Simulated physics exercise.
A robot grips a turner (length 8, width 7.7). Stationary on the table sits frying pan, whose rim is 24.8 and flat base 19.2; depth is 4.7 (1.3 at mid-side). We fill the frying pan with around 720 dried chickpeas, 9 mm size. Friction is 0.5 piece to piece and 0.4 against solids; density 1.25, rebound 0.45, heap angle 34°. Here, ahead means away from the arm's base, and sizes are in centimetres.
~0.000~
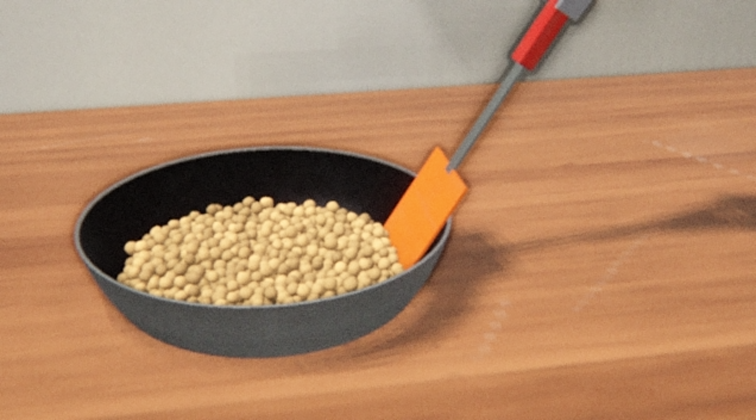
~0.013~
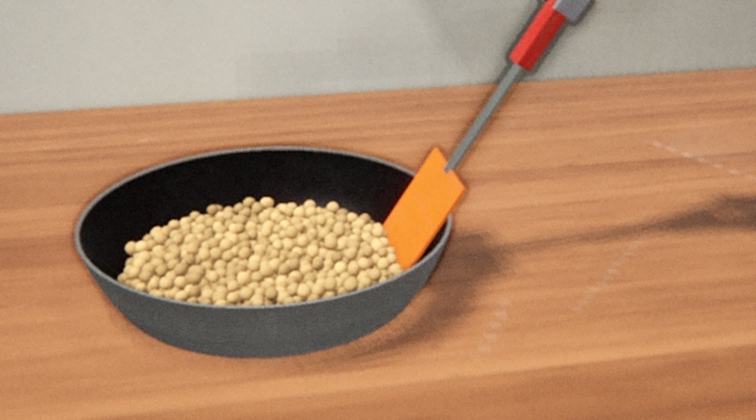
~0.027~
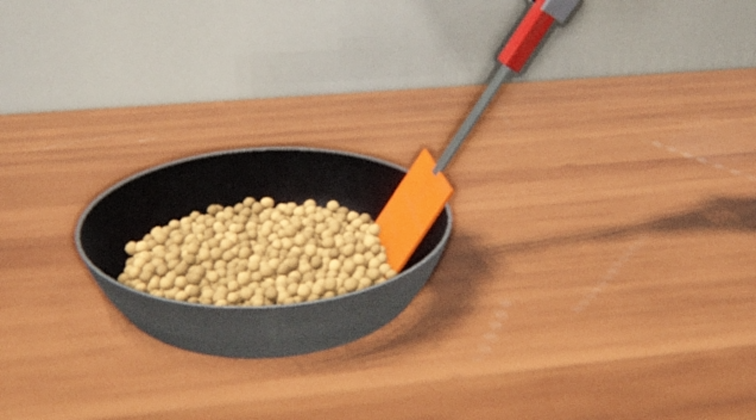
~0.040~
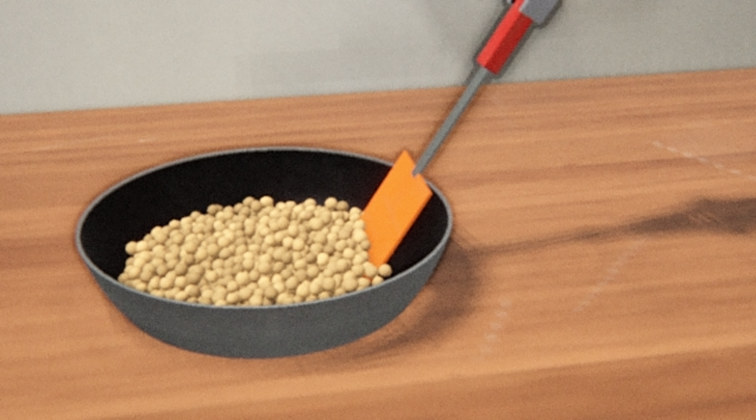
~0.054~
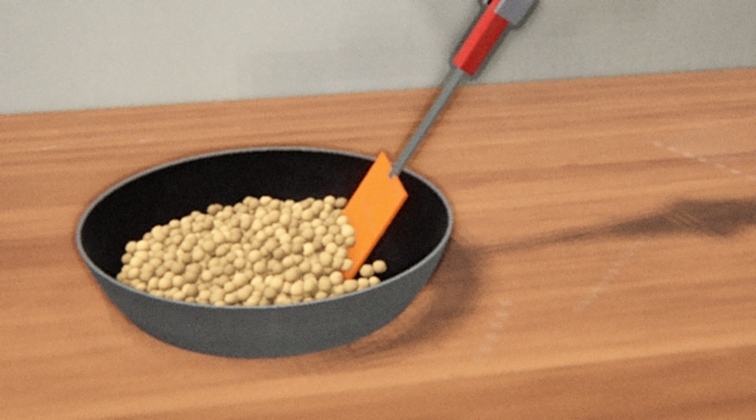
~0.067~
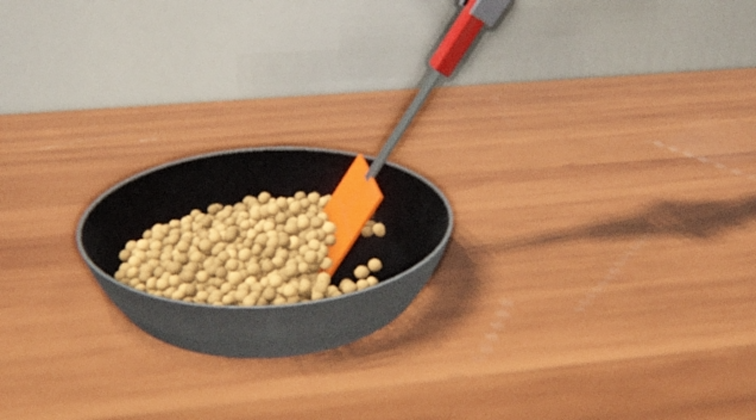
Frying pan of dried chickpeas sitting on a wooden table as an orange turner pushes leftward through them, heaping them left.
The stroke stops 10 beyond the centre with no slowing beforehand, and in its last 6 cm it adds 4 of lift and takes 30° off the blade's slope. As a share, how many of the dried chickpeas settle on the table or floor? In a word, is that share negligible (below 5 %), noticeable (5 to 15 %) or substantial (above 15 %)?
In a word, substantial.
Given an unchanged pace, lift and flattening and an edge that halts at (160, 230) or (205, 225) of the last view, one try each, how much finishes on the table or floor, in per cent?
Try 1: Approx. 15 %; try 2: Approx. 10 %.
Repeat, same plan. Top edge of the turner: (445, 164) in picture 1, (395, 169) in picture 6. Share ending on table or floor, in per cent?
15 %.
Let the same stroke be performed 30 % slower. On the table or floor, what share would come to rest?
15 per cent, about.
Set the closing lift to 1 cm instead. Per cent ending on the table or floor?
Roughly 25 per cent.
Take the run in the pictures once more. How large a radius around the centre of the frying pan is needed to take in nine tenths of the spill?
It comes to about 75 cm.
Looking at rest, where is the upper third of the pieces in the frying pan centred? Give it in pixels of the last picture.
Look near (159, 261).
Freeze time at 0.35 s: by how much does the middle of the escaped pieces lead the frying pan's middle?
Some 26 cm.
After 0.10 s, sloping 57°, highest piece 6 above the table; 720 in the frying pan.
After 0.13 s, sloping 49°, highest piece 6 above the table; 720 in the frying pan.
After 0.35 s, sloping 27°, highest piece 19 above the table; 580 in the frying pan, 26 on the table or floor, 114 on the blade or in flight.
After 1.40 s, sloping 27°, highest piece 5 above the table; 580 in the frying pan, 140 on the table or floor.
In the end, 580 in the frying pan, 140 on the table or floor. That is 19 % on the table or floor.
